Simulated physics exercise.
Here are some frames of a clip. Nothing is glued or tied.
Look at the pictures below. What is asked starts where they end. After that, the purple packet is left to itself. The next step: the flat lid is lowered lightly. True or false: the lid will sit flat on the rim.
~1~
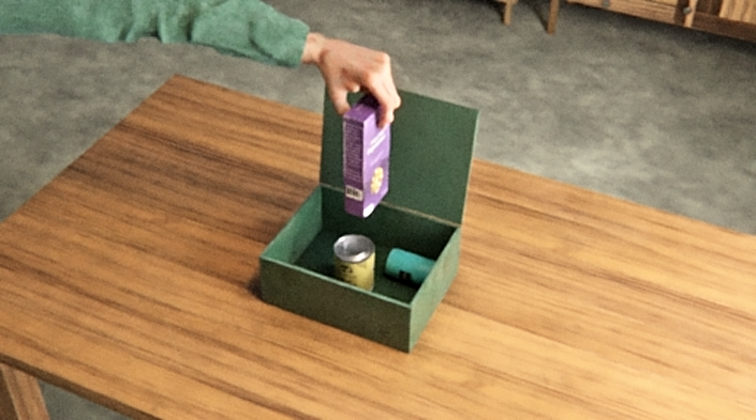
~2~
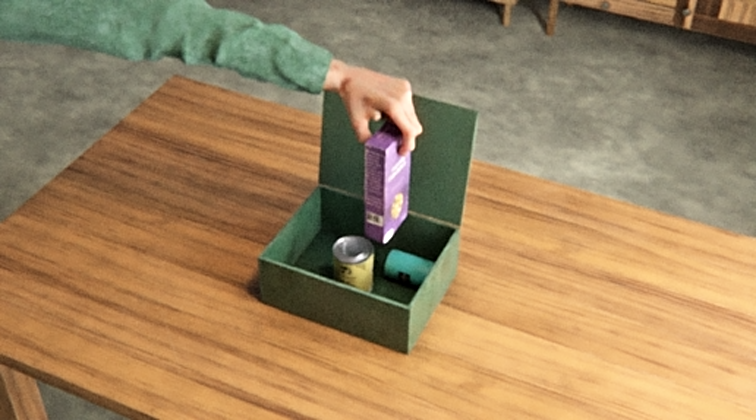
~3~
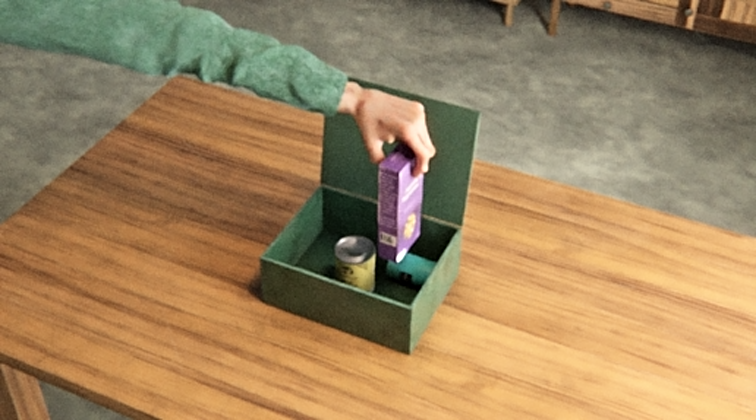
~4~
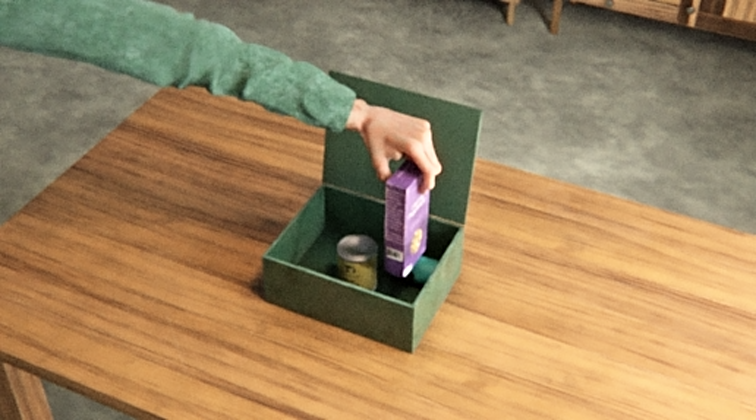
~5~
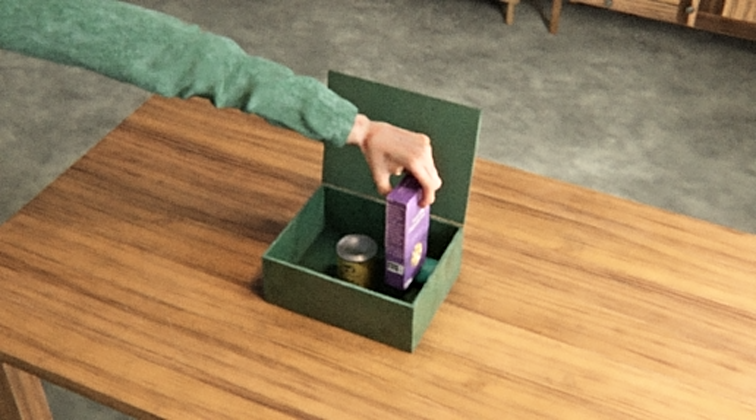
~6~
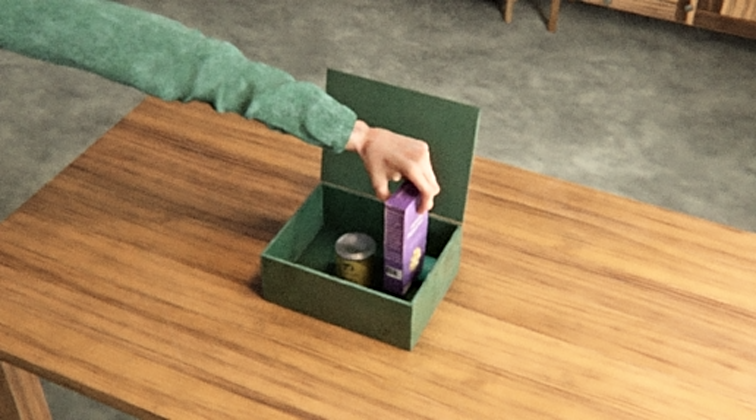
False.
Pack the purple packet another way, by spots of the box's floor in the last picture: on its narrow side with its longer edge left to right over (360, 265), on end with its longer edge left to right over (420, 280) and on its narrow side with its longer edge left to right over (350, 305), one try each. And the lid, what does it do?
Try one: The lid comes all the way down; try two: It remains open; try three: It comes all the way down.
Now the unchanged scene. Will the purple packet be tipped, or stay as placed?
It stays as it was set.
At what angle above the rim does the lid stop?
Roughly 45 degrees above the rim.
Then, 0.90 s on from there, lid starting down; purple packet shifted about its own width near (402, 267).
Then, 1.50 s on from there, lid 66° above the rim; purple packet shifted about its own width near (401, 266).
In the end, lid 43° above the rim; moved from the start, purple packet; the other 2 unmoved. At the end, from the last picture's camera, purple packet near (401, 266).
